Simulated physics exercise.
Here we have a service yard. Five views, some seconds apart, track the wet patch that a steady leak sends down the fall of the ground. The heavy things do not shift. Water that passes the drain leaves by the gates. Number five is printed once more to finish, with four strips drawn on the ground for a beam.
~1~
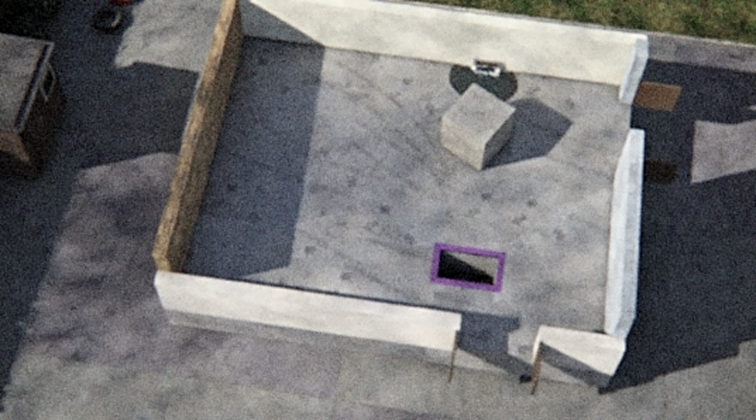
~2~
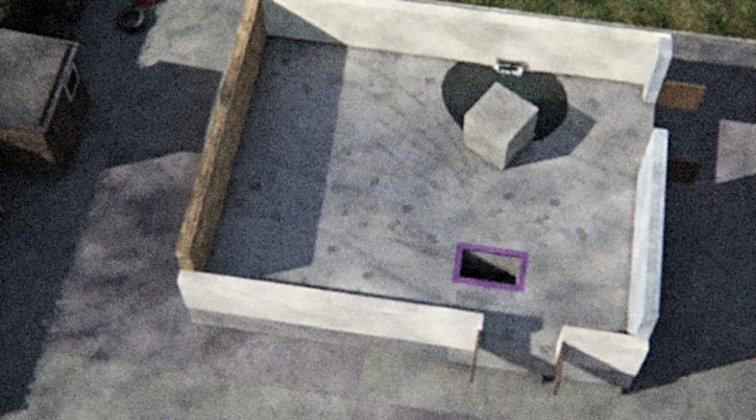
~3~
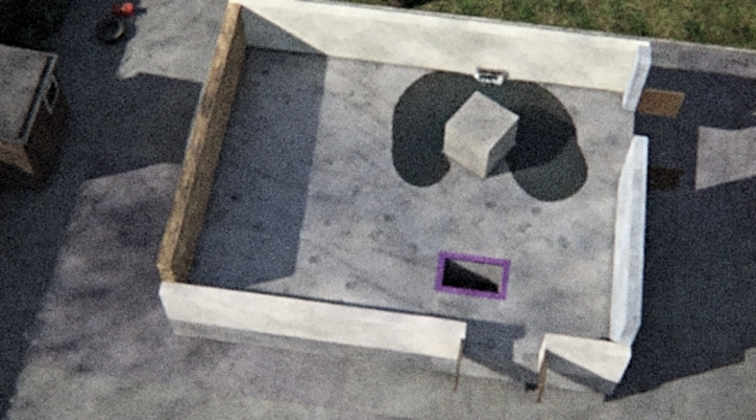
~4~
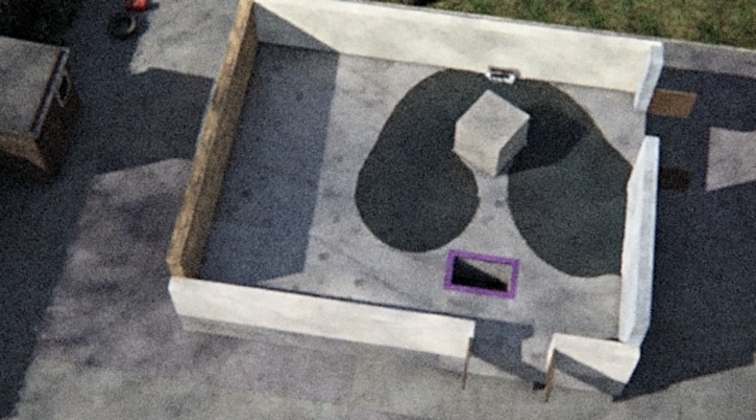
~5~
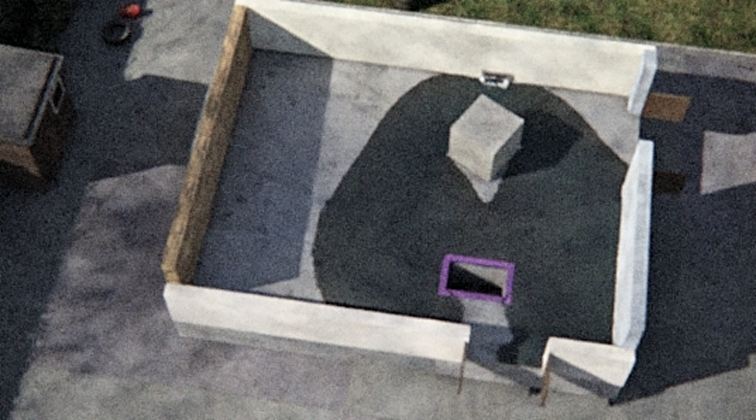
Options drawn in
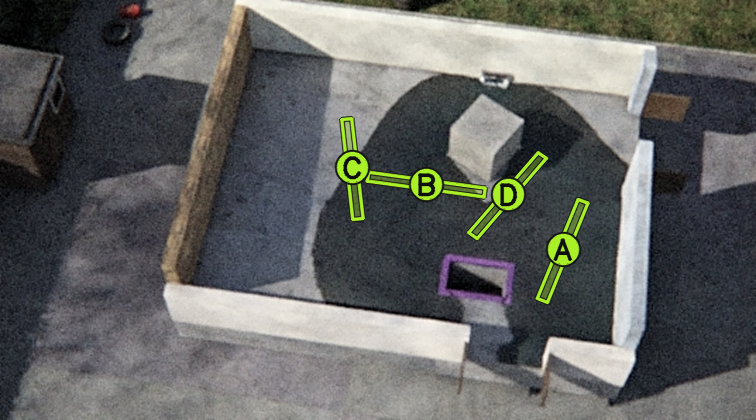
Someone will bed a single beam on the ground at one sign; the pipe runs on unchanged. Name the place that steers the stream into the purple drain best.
Use position A.
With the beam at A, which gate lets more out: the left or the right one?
The left one.
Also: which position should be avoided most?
It is B.
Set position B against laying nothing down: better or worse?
It is worse.
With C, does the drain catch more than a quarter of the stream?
No, it does not.
In lime, A from (542, 300) to (583, 201); B from (368, 176) to (484, 192); C from (346, 119) to (357, 218); D from (472, 235) to (542, 155).
If A is chosen, about 25 % of the stream goes into the purple drain, about 72 % out by the gates.
If B is chosen, about 11 % of the stream goes into the purple drain, about 88 % out by the gates.
If C is chosen, about 17 % of the stream goes into the purple drain, about 80 % out by the gates.
If D is chosen, about 19 % of the stream goes into the purple drain, about 78 % out by the gates.
